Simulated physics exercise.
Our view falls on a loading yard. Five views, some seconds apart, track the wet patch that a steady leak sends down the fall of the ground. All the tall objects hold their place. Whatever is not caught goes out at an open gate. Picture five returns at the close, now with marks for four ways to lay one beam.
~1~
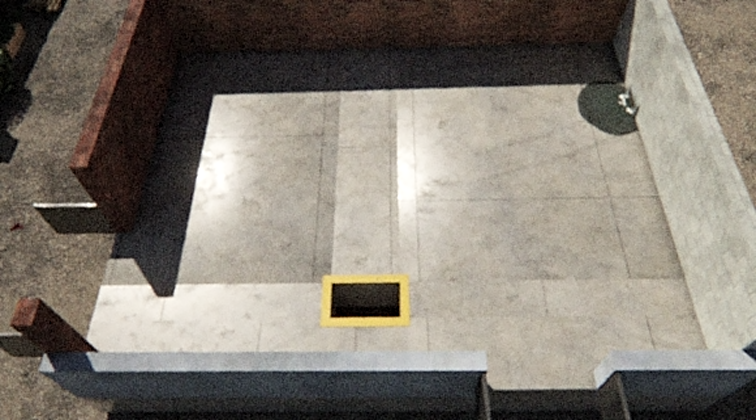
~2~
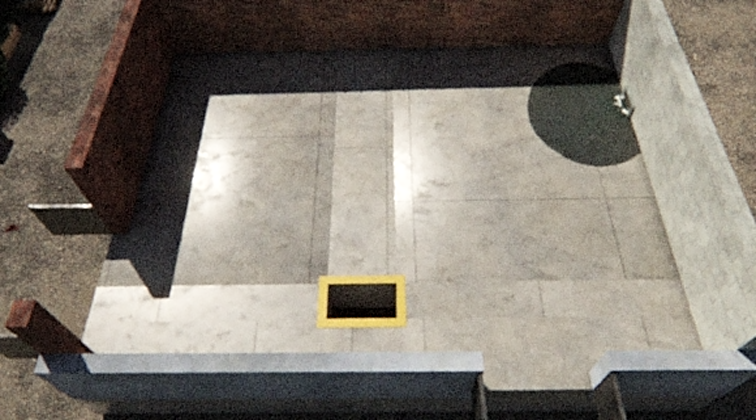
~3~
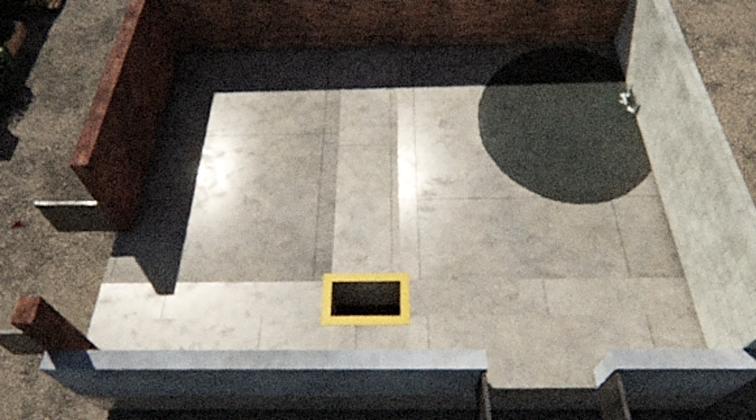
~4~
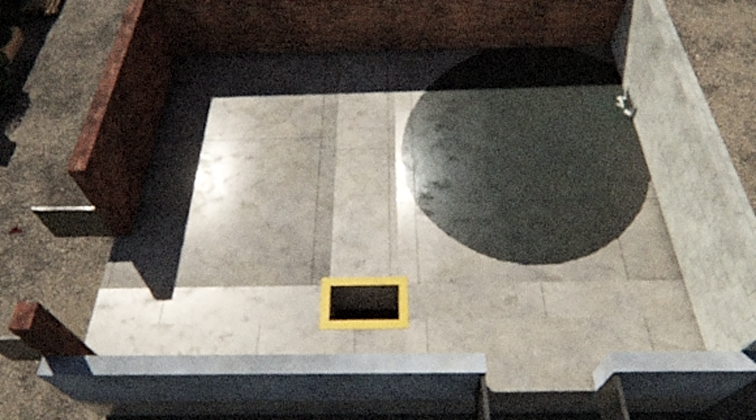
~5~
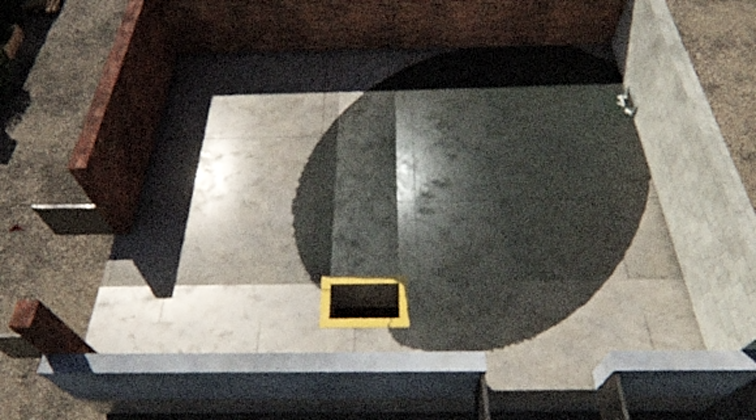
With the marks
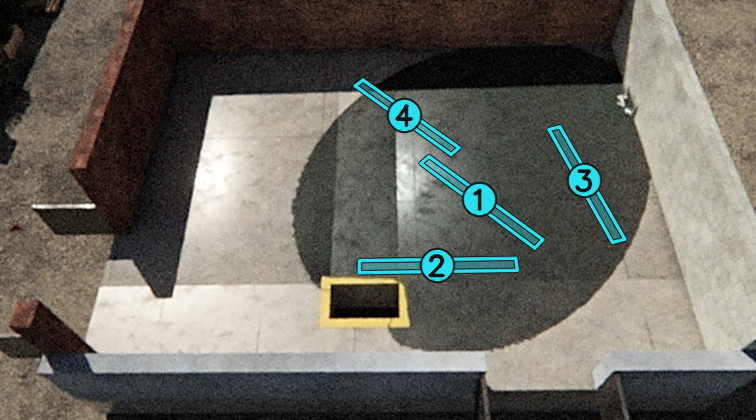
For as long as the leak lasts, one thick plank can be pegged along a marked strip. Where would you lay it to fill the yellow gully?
The answer is place 4.
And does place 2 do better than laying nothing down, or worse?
Worse.
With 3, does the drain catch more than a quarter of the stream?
No.
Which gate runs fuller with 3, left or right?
The left gate.
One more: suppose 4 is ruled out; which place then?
Here it is place 3.
On the marked copy, 1 from (425, 159) to (538, 243); 2 from (359, 266) to (516, 264); 3 from (554, 128) to (618, 240); 4 from (359, 83) to (455, 151).
With 1, about 2 % of the stream goes into the yellow gully, about 97 % out by the gates.
With 2, about 3 % of the stream goes into the yellow gully, about 96 % out by the gates.
With 3, about 15 % of the stream goes into the yellow gully, about 84 % out by the gates.
With 4, about 32 % of the stream goes into the yellow gully, about 67 % out by the gates.
